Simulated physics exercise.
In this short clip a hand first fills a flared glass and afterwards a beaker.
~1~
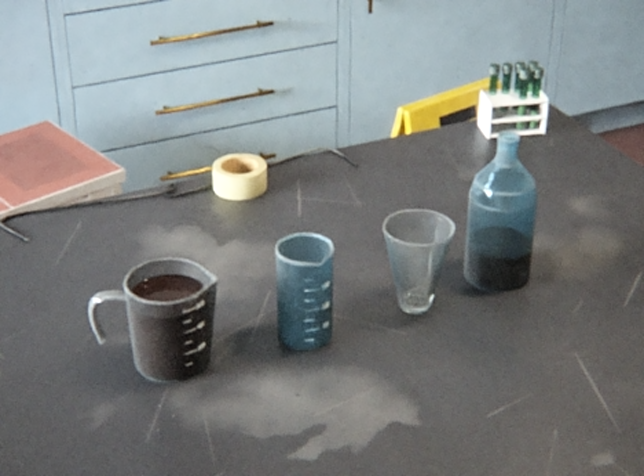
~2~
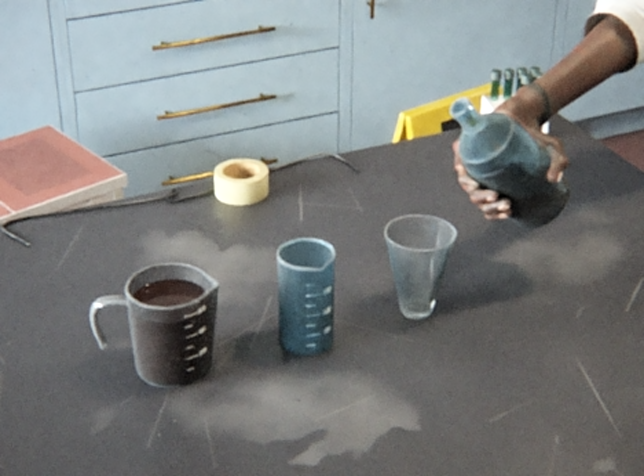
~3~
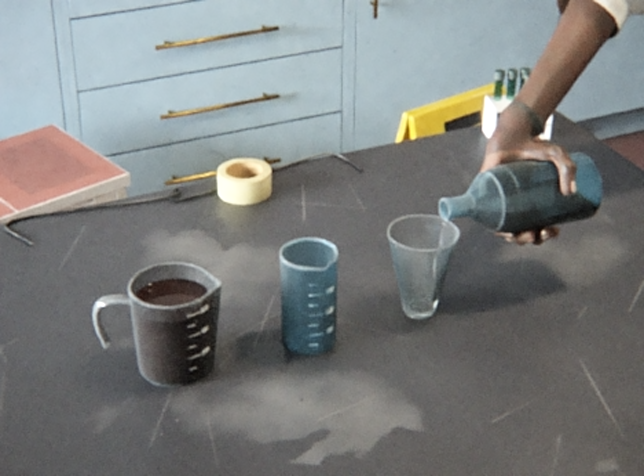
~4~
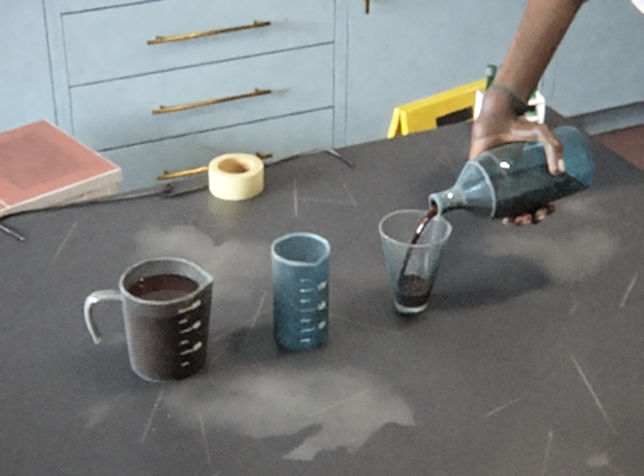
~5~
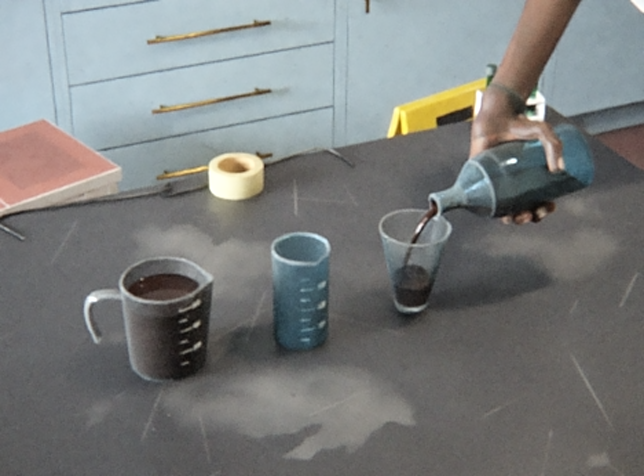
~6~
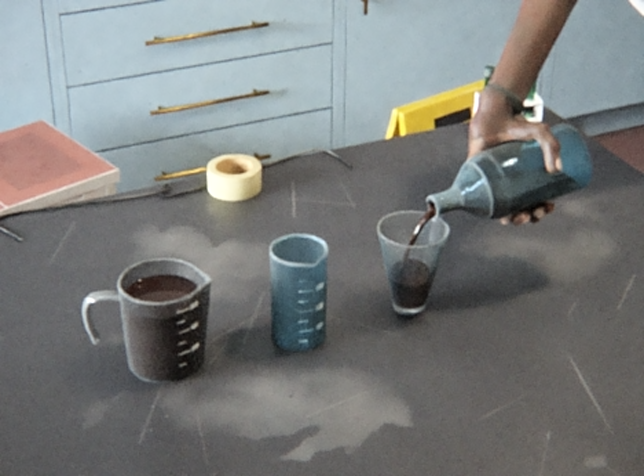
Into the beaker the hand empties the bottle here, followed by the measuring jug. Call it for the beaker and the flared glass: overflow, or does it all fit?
Beaker: Overflow; flared glass: All fits.
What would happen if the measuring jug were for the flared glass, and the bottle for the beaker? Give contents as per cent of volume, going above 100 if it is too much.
That comes to some 170 per cent for the first, and some 60 per cent for the second.
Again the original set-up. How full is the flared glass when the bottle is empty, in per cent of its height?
About 90 per cent of its height.
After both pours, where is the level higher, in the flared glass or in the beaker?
That would be in the left one.
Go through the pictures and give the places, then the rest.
The first picture shows both stand on the top; bottle (502, 205) about a quarter full; measuring jug (169, 318) about three quarters full; flared glass (417, 263) empty; beaker (305, 291) empty.
The second picture shows the hand lifts the bottle; bottle (499, 154) tipped 40° with all of its load; flared glass (418, 269) empty.
In the third picture, the bottle is brought over; bottle (512, 198) tipped 85° with all of its load; flared glass (421, 269) empty.
In the fourth picture, a stream runs into the flared glass; bottle (503, 182) tipped 95° with nearly all of its load; flared glass about a quarter full, surface at (412, 287).
In the fifth picture, a stream runs into the flared glass; bottle (503, 181) tipped 95° with about three quarters of its load; beaker (301, 291) empty.
In the sixth picture, a stream runs into the flared glass; bottle (501, 182) tipped 100° with about three quarters of its load; measuring jug about three quarters full, surface at (162, 296); flared glass about a third full, surface at (411, 274); beaker (299, 292) empty.
Soon after, the flared glass is about two thirds full.
Later, the flared glass is nearly full.
In the end, the beaker is full to the brim and has run over; the flared glass is nearly full.
